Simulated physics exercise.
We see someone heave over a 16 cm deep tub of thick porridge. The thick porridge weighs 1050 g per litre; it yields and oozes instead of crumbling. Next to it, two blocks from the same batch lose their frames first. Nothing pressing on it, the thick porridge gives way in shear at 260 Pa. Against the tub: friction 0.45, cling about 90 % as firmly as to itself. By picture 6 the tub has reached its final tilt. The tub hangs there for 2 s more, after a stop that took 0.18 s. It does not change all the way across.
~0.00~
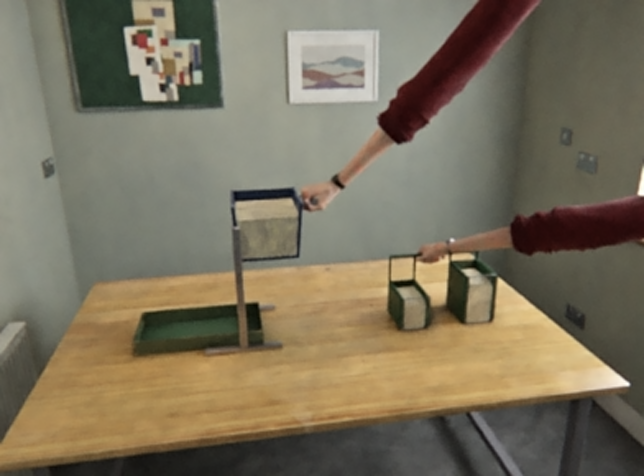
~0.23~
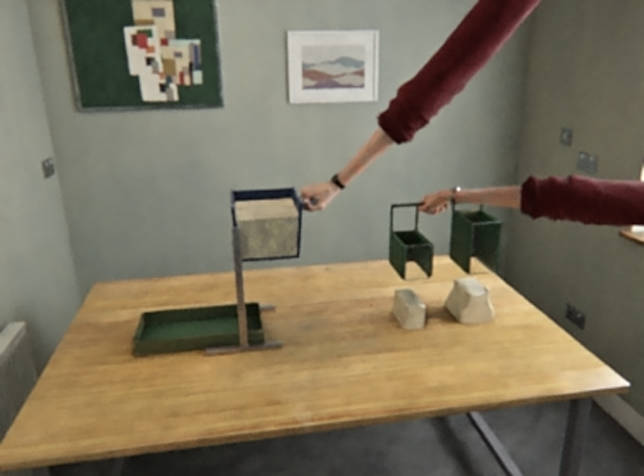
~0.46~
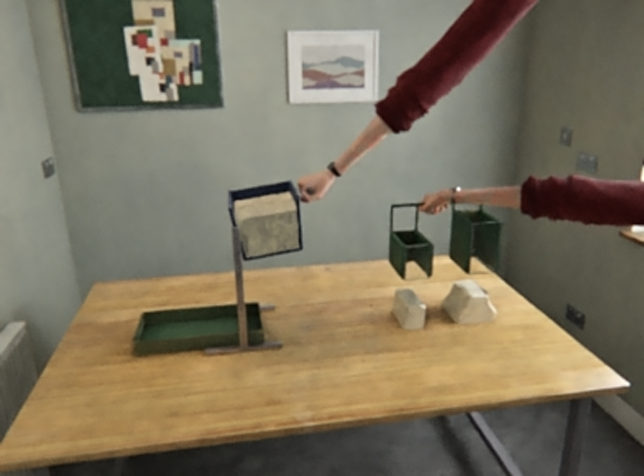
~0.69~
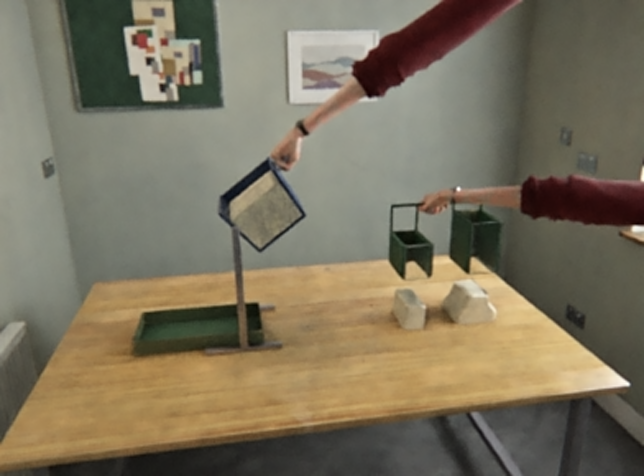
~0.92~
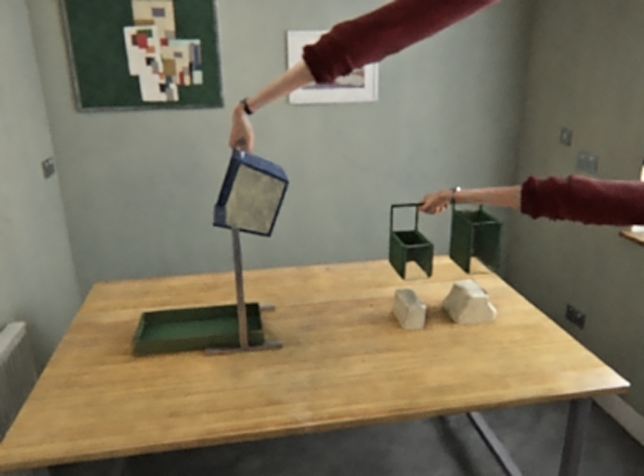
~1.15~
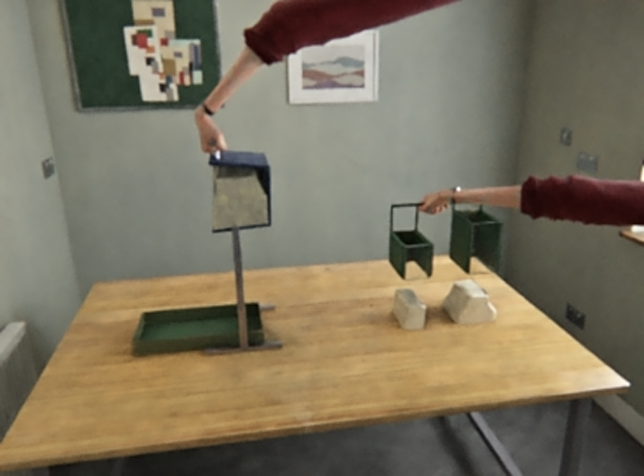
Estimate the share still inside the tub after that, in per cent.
I would say about 49 per cent.
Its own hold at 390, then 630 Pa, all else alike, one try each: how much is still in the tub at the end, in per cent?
About 65 % first, about 100 % second.
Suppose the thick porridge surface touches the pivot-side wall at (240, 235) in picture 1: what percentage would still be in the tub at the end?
It would be close to 100 percent.
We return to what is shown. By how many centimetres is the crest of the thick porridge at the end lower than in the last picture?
8 cm.
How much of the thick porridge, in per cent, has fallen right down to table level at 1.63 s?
About 35 per cent.
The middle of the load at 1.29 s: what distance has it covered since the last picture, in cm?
Something like 4 cm, I'd say.
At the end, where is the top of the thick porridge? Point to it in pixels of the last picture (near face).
Looking at the last picture, I'd put it at about (245, 203).
By 1.29 s, the tub is at 88 degrees and holds 81 %.
By 1.46 s, the tub is at 88 degrees and holds 57 %.
By 1.63 s, the tub is at 88 degrees and holds 49 %.
By 1.80 s, the tub is at 88 degrees and holds 49 %.
By 3.15 s, at the end, the tub is at 88 degrees and holds 49 %.
